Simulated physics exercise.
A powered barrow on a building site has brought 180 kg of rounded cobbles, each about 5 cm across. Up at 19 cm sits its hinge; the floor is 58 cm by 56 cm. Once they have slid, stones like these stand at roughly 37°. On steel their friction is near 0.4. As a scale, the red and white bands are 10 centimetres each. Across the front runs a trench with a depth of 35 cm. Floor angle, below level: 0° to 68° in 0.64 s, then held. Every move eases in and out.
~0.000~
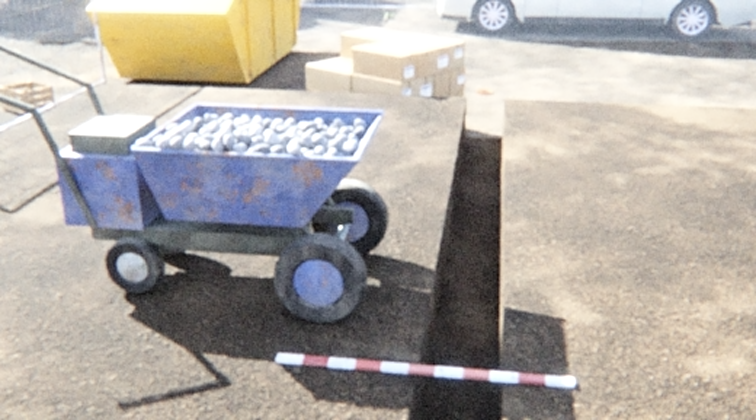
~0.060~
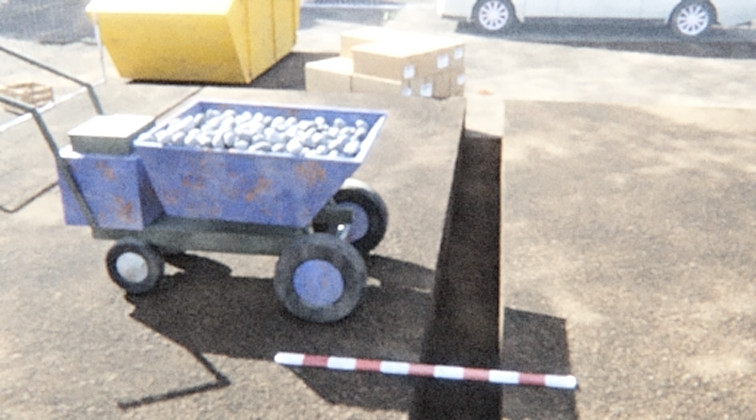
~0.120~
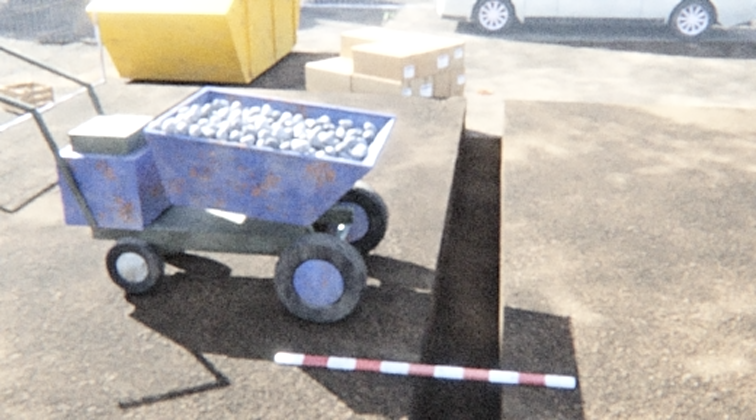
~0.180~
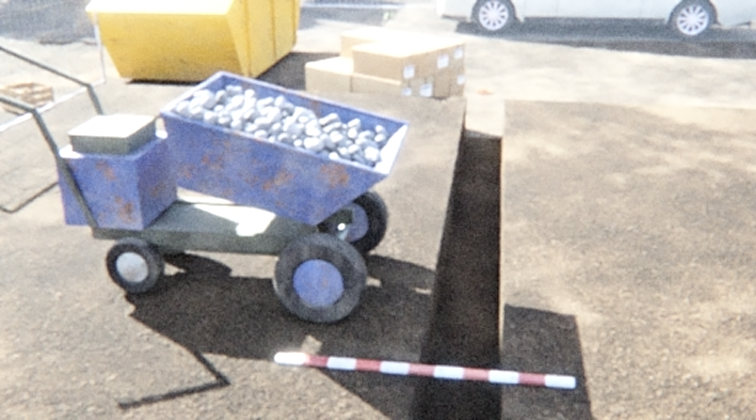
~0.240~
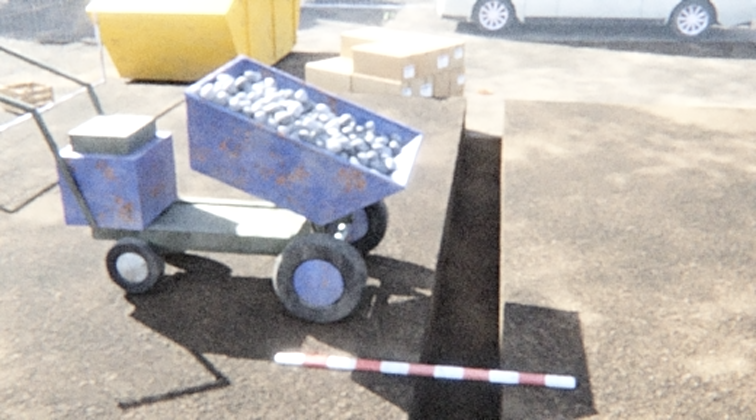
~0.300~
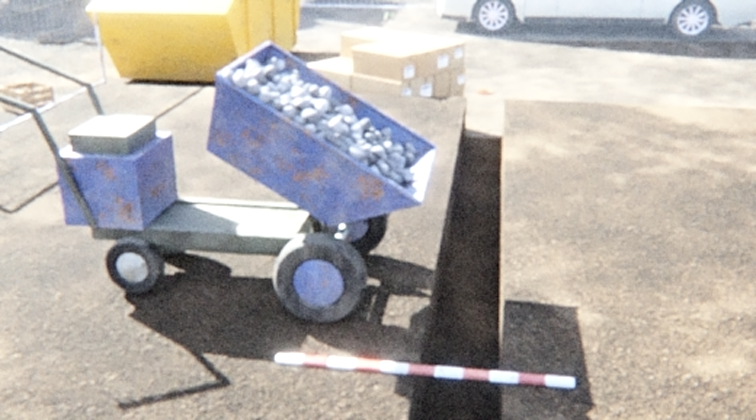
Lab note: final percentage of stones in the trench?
Approx. 42 %.
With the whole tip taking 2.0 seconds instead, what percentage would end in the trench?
It'd be some 65 per cent.
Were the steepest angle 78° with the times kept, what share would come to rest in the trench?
Close to 40 per cent then.
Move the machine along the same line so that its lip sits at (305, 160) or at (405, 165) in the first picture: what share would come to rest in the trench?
80 % and 15 %.
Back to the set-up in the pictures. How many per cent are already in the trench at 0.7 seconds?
Roughly 10% by that time.
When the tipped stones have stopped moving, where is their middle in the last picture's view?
Around (535, 294).
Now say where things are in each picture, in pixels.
Lip at (357, 161), floor tilted 0°, highest stones at (258, 126), in the first picture.
The tray is at 2°, its lip at (361, 163); the top of the load is at (243, 123); the stones move at 0.4 m/s on average, in the second picture.
The tray is at 6°, its lip at (372, 167); the top of the load is at (235, 113); the stones move at 0.9 m/s on average, in the third picture.
The tray is at 13°, its lip at (387, 175); the top of the load is at (239, 99); the stones move at 1.2 m/s on average, in the fourth picture.
The tray is at 22°, its lip at (405, 187); the top of the load is at (244, 83); the stones move at 1.4 m/s on average, in the fifth picture.
The tray is at 31°, its lip at (421, 203); the top of the load is at (265, 70); the stones move at 1.5 m/s on average, in the sixth picture.
After 0.5 s the floor is at 57°; 100 % in the tray; the foremost stones are at (445, 215).
After 0.7 s the floor is at 68°; 74 % in the tray, 11 % in the trench, 15 % past the trench; the foremost stones are at (551, 277).
After 1.1 s the floor is at 68°; 22 % in the tray, 20 % in the trench, 58 % past the trench; the foremost stones are past the picture's edge.
After 3.0 s the floor is at 68°; 0 % in the tray, 42 % in the trench, 58 % past the trench; the foremost stones are past the picture's edge.
